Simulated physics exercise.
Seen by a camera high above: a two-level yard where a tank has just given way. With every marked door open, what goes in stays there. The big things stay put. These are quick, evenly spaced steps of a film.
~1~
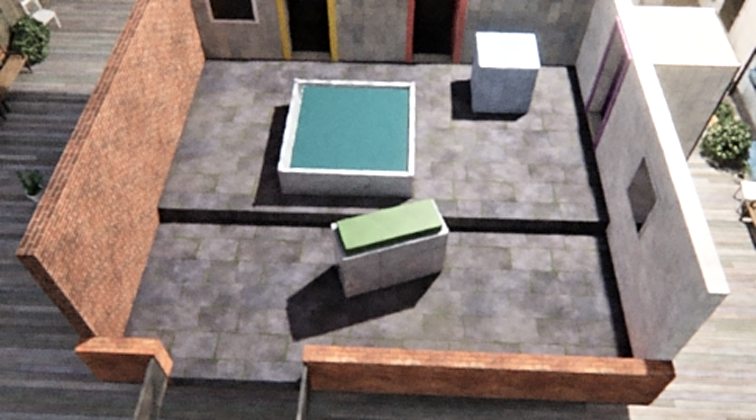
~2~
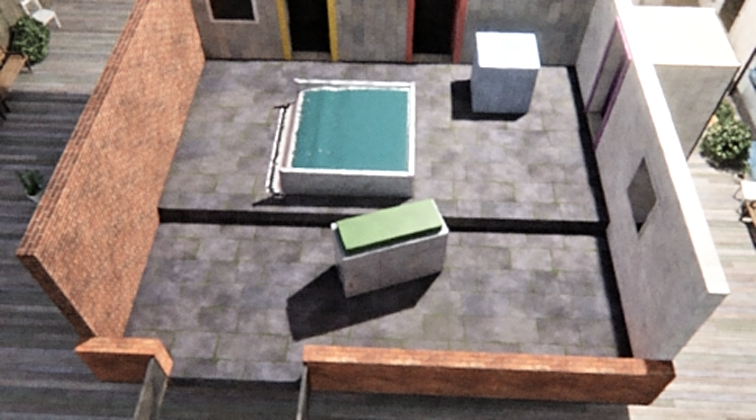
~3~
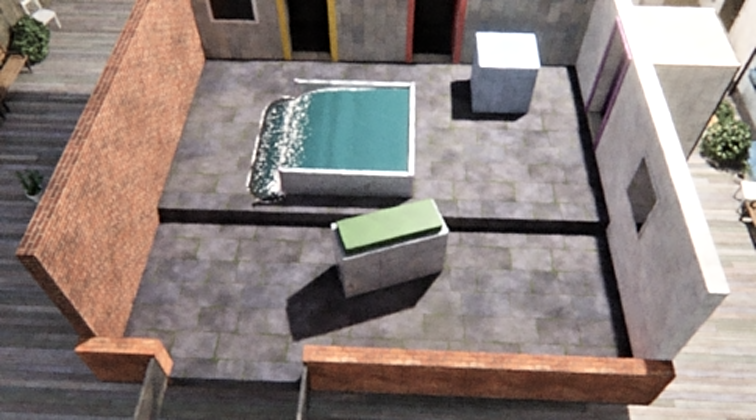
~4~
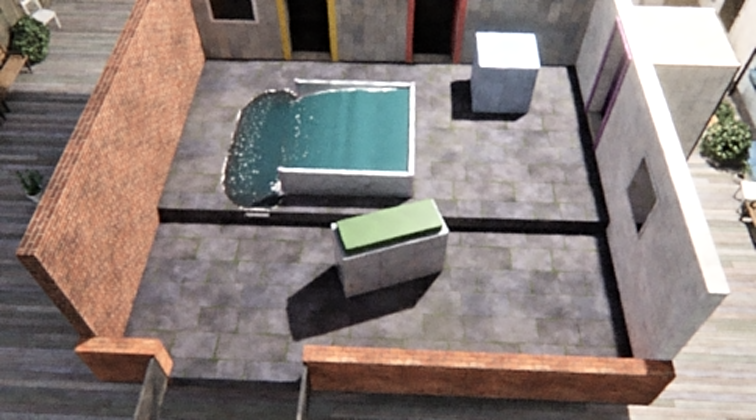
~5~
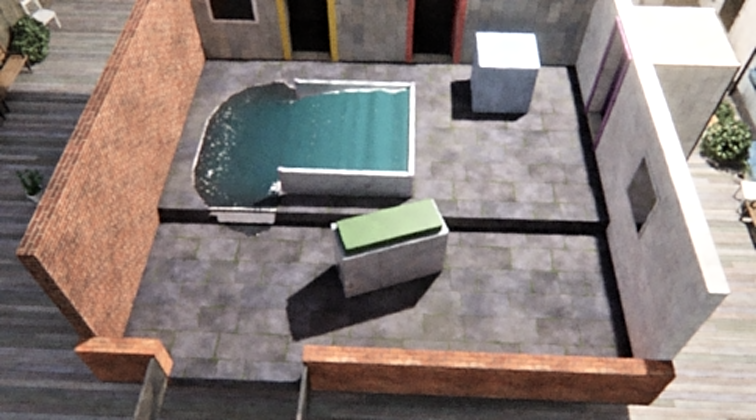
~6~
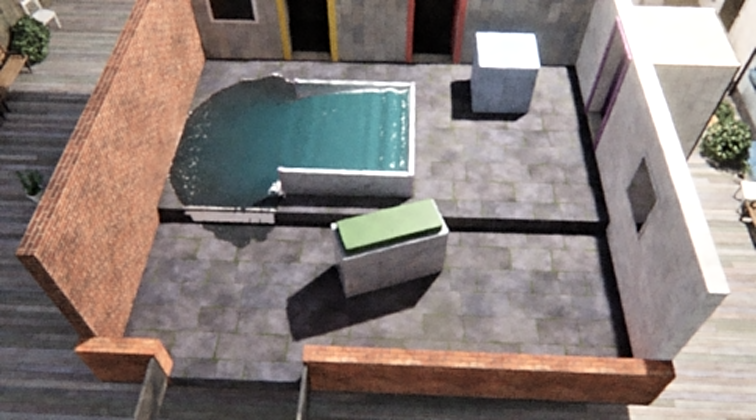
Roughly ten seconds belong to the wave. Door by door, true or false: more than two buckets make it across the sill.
Yellow door: True; purple door: False; red door: True.
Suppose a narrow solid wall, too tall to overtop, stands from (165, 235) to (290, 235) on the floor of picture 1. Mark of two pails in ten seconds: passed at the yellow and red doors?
The yellow door exceeds the limit, the red door exceeds the limit.
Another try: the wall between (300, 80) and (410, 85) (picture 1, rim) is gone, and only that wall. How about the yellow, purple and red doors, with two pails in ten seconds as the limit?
The yellow door exceeds it, the purple door falls short, and the red door exceeds it.
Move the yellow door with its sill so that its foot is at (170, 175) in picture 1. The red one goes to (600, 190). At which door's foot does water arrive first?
I reckon it's the yellow-painted one.
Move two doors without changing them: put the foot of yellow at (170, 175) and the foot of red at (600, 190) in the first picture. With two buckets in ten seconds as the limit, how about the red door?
I'd say the red one does not reach it in the end.
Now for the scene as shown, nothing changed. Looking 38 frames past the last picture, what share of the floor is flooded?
Around 55 percent, give or take.
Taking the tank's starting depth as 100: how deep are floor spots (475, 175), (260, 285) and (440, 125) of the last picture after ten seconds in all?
Some 2, 8 and 6 in a hundred.
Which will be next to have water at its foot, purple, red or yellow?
That's the yellow-painted one.
A moment on, water covers 20 % of the floor; the yellow door not reached, the purple door not reached, the red door not reached.
Next, water covers 20 % of the floor; the yellow door not reached, the purple door not reached, the red door not reached.
Then, water covers 35 % of the floor; the yellow door under two buckets in, the purple door not reached, the red door not reached.
Later, water covers 55 % of the floor; the yellow door over two buckets in, the purple door not reached, the red door wet at the sill, nothing in.
In the end, water covers 90 % of the floor; the yellow door over two buckets in, the purple door wet at the sill, nothing in, the red door over two buckets in.
